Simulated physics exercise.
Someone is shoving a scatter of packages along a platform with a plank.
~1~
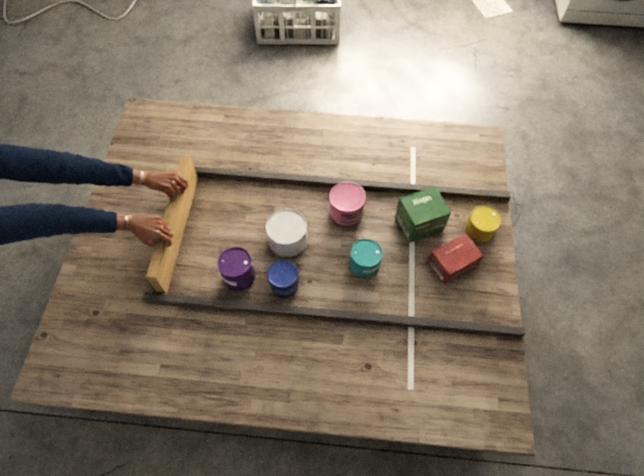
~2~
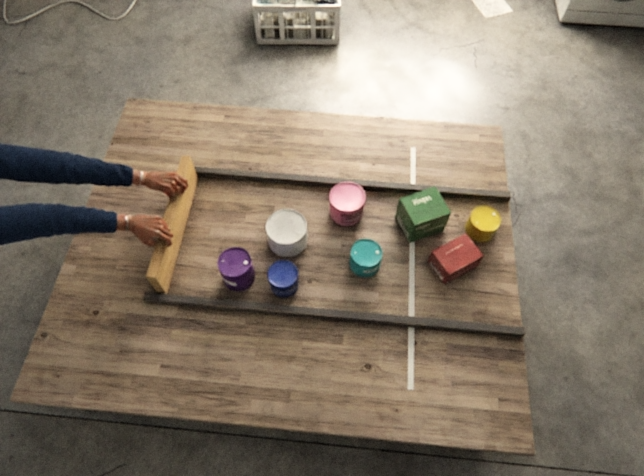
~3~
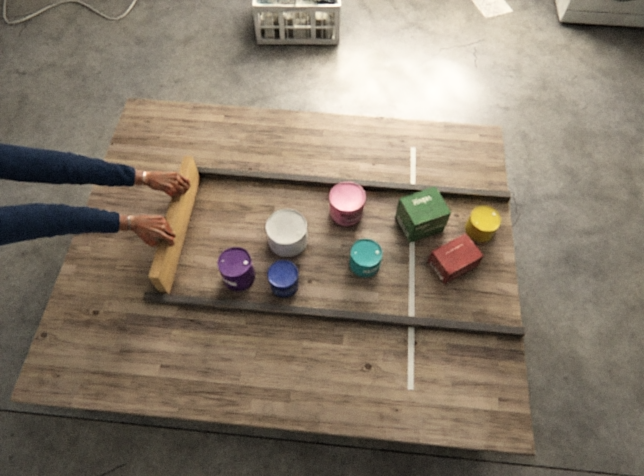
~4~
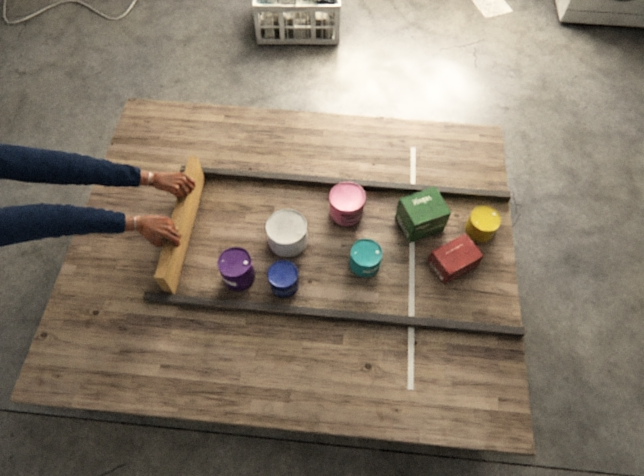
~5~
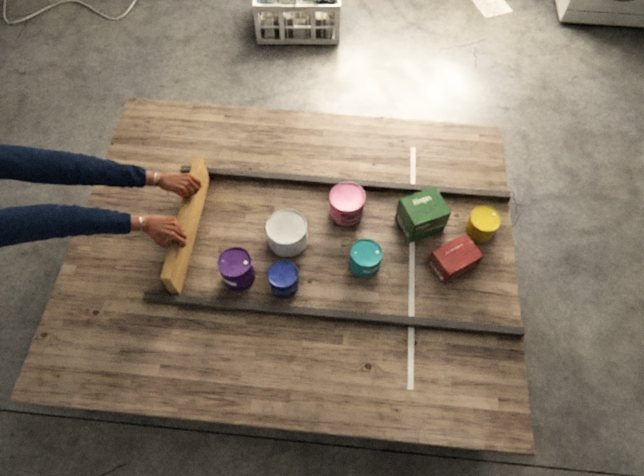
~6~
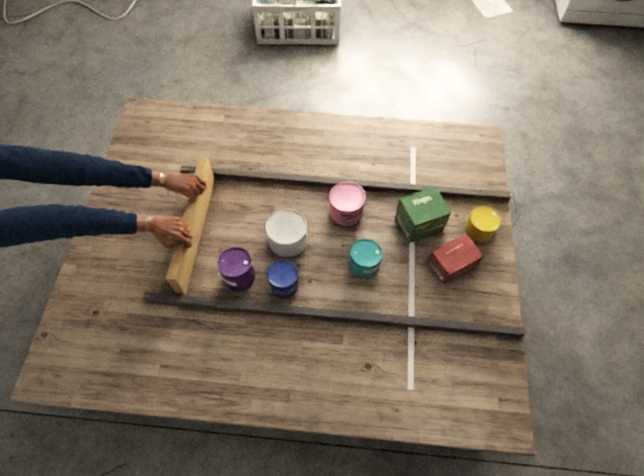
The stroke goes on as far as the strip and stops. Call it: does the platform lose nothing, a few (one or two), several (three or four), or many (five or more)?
It loses nothing.
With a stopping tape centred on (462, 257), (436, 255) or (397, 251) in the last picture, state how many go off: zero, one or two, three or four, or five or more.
Going through the places as listed, I'd say 3 or 4, then one or two, then none.
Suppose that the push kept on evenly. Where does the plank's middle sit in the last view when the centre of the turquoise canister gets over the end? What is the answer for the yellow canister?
For the turquoise canister, about (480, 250); for the yellow canister, about (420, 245).
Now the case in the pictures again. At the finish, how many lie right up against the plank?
Counting them up gives 3.
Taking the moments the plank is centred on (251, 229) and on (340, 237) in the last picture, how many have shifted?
So 2, and at the other place 5.
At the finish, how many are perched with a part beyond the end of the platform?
Count: 1.
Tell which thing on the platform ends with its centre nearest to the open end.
Answer: The yellow canister.
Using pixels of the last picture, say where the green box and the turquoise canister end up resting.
You'll see the green box at (472, 220), with the turquoise canister at (454, 272).
Soon after, none off yet; yellow canister at rest near (483, 224); red box at rest near (455, 259); green box at rest near (422, 215).
In the end, the number that fall off is zero.
